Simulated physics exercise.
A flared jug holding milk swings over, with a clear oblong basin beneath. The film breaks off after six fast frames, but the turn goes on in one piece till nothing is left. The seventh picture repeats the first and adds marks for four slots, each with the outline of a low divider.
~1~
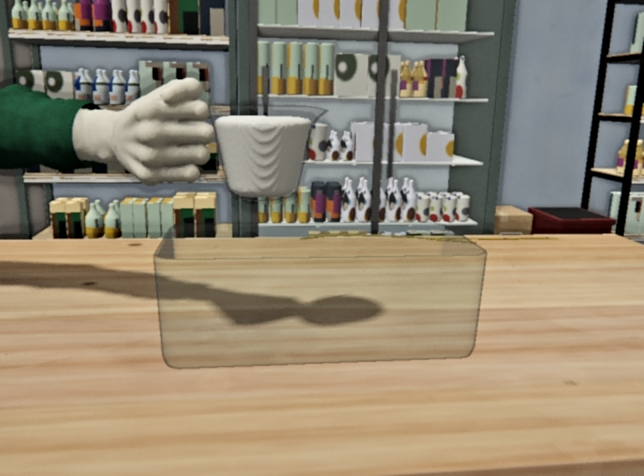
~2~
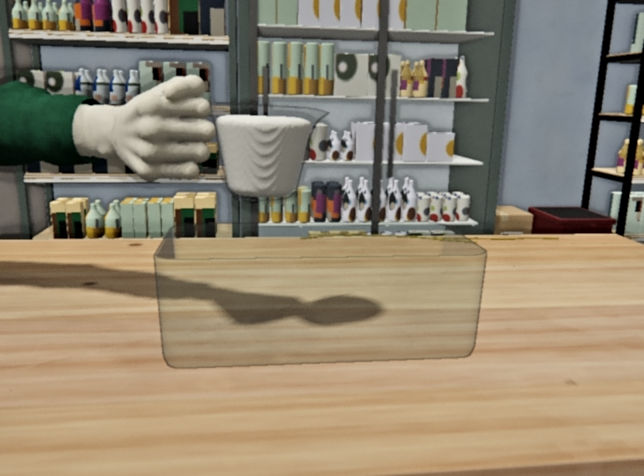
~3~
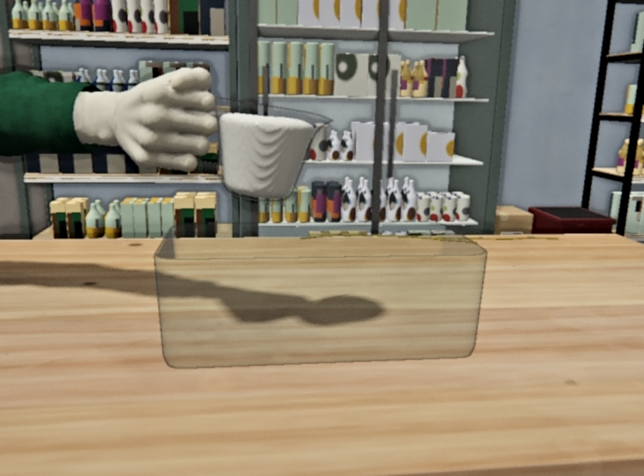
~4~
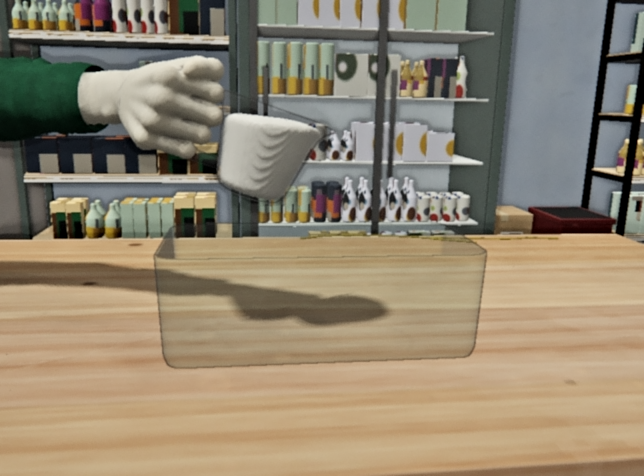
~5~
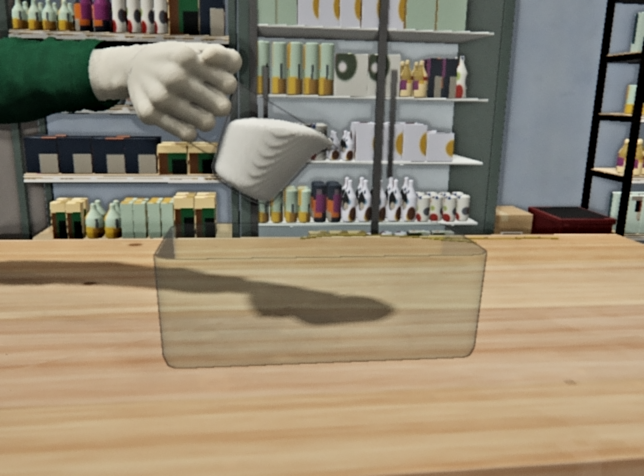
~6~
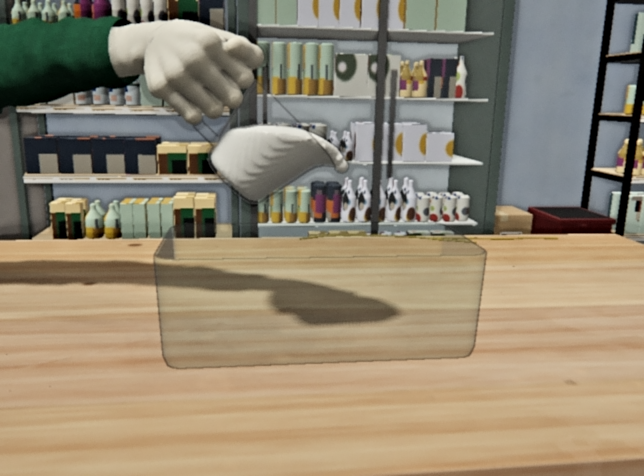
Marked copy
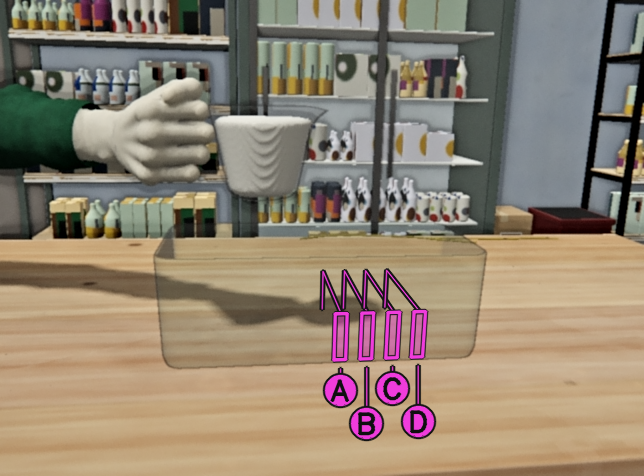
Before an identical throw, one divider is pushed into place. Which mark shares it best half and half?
B is best.
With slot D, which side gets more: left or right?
The left side.
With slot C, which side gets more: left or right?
The left side.
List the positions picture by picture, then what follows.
In the first picture, upright, lip at (326, 110); basin from (163, 365) to (473, 354); nothing has left yet.
In the second picture, tipped about 2°, lip at (328, 112); nothing has left yet.
In the third picture, tipped about 8°, lip at (332, 120); nothing has left yet.
In the fourth picture, tipped about 18°, lip at (335, 132); nothing has left yet.
In the fifth picture, tipped about 30°, lip at (337, 148); nothing has left yet.
In the sixth picture, tipped about 44°, lip at (335, 166); milk is over the lip, down to (340, 168).
On the marked copy, A at (340, 368); B at (366, 367); C at (392, 366); D at (418, 365).
Choosing A, about 6 % ends left of the wall and 92 % right of it.
Choosing B, about 49 % ends left of the wall and 49 % right of it.
Choosing C, about 88 % ends left of the wall and 10 % right of it.
Choosing D, about 92 % ends left of the wall and 5 % right of it; 3 % is lost outside.
